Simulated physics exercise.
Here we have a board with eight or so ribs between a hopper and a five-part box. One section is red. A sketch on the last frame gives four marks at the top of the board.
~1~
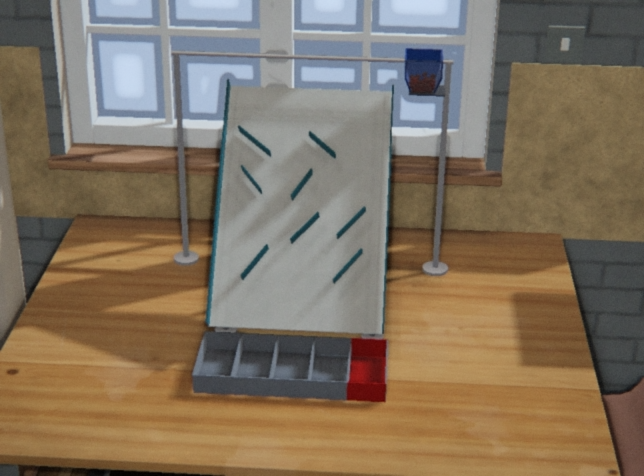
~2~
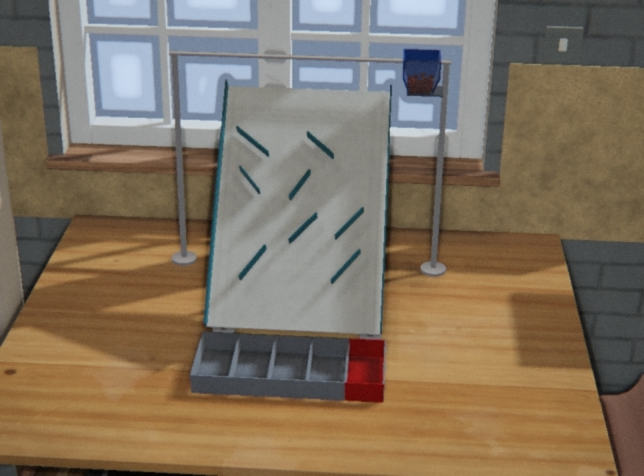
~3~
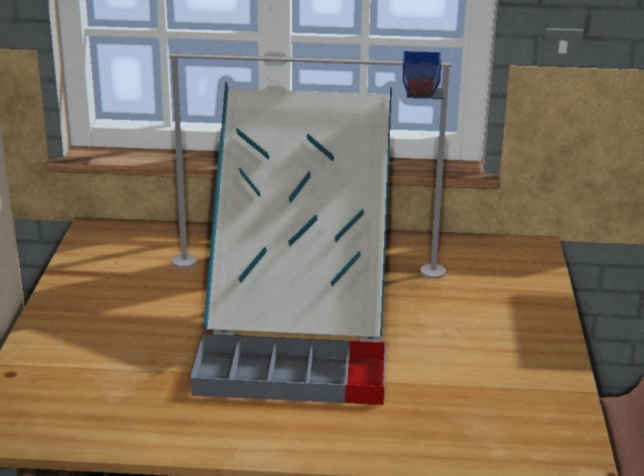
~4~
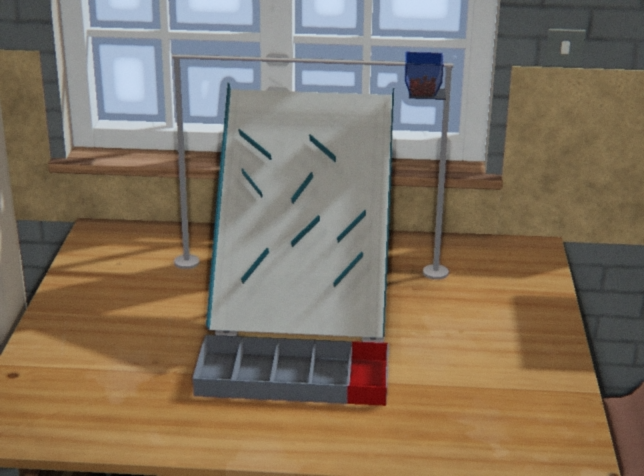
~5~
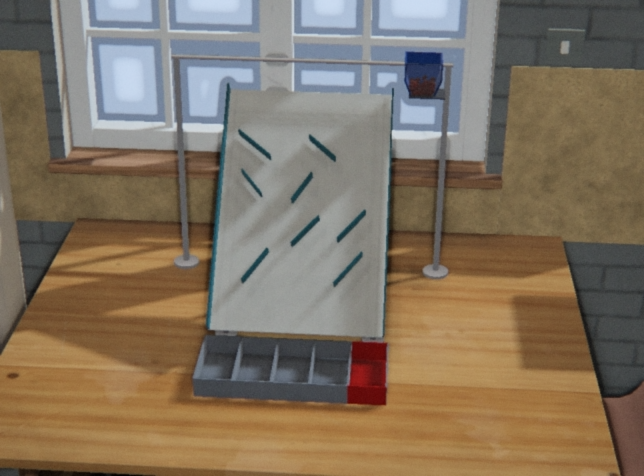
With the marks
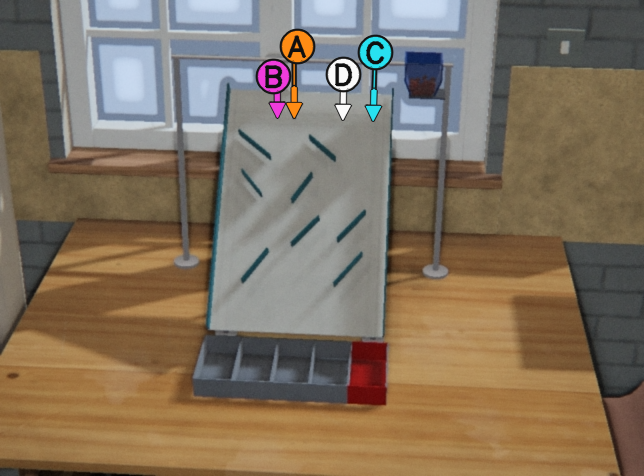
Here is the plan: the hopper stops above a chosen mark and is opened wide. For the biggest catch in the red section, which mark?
Mark C.
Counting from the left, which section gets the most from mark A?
The first.
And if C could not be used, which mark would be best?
It is D.
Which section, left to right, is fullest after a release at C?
The fifth.
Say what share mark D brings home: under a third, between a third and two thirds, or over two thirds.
Mark D gives under a third.
On the marked copy, mark A meets the board at (294, 112); mark B meets the board at (277, 112); mark C meets the board at (373, 115); mark D meets the board at (343, 114).
With A, only a few in the red section, all but a few in other sections.
With B, none at all in the red section, all but a few in other sections.
With C, close to half in the red section, close to a third in other sections, a small share outside the box.
With D, a small share in the red section, the bulk in other sections.
